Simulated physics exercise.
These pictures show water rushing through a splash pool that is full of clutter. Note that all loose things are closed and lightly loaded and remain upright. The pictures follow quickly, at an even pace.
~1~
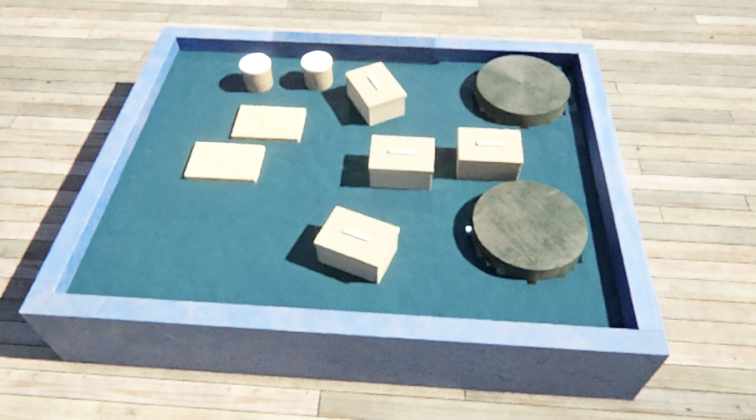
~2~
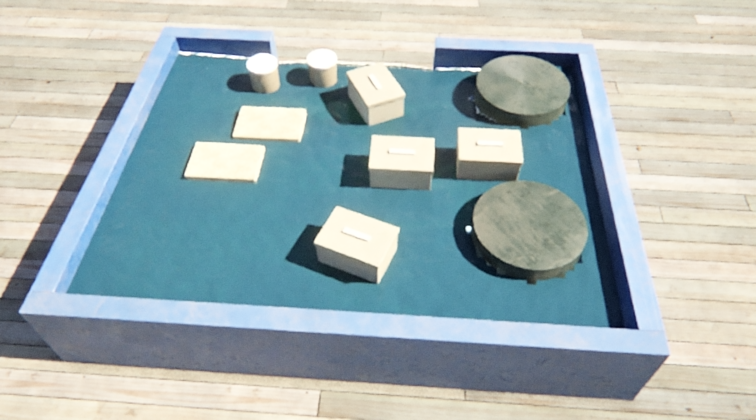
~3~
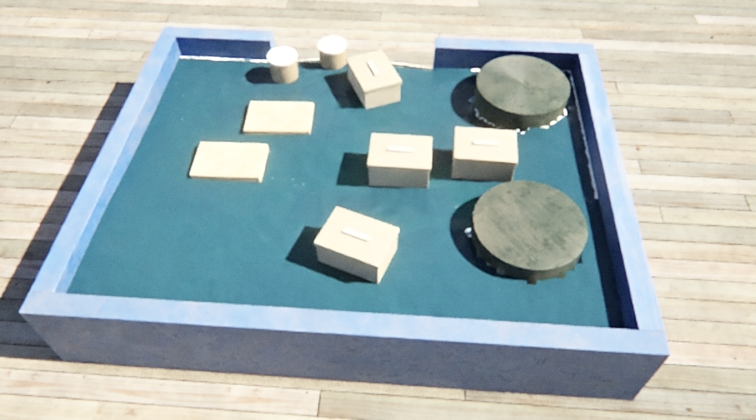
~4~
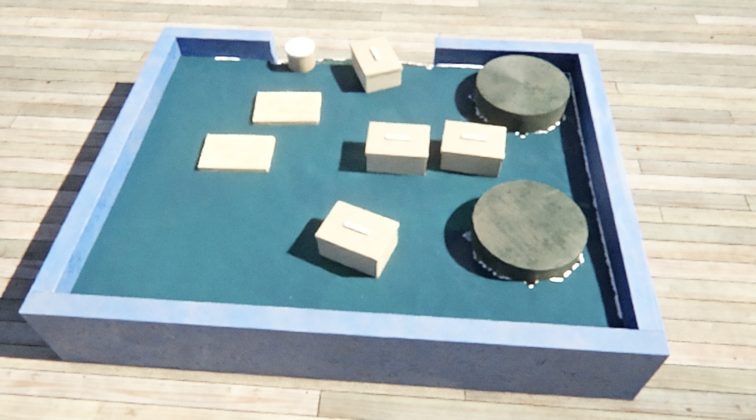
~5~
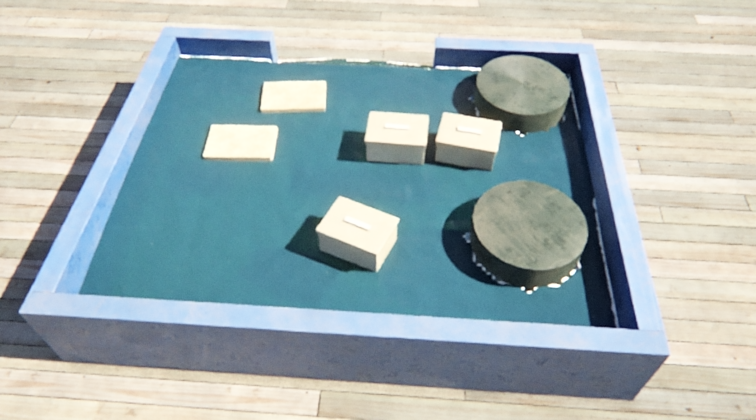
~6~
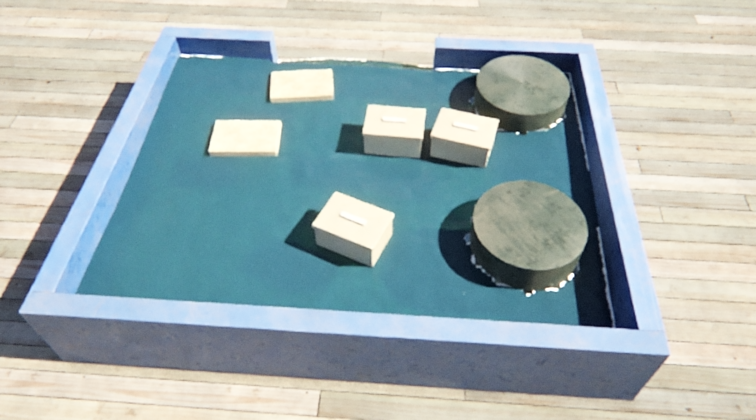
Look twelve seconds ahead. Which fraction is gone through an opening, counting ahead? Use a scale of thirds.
On that scale, two thirds or above.
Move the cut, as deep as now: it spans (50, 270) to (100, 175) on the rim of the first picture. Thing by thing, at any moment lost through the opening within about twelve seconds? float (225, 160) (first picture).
My call: Gone.
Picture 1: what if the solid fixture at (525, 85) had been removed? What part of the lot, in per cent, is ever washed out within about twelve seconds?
Around 80%.
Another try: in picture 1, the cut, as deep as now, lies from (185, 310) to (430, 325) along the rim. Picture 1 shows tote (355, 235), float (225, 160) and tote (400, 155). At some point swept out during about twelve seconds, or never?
Ordered result: Exited / exited / exited.
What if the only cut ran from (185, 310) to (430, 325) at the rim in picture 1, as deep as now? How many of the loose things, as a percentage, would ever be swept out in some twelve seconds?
By my count, 50 percent.
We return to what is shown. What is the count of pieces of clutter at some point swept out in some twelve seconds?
I make it 7 of them.
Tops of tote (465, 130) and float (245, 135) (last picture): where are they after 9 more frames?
Approximately (422, 79), then (285, 101).
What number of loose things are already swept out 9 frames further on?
That comes to 5.
A moment on, 3 of 8 are out; 5 afloat.
Next, 5 of 8 are out; 3 afloat.
Later, 7 of 8 are out; 1 afloat.
In the end, 7 of 8 are out; 1 afloat.
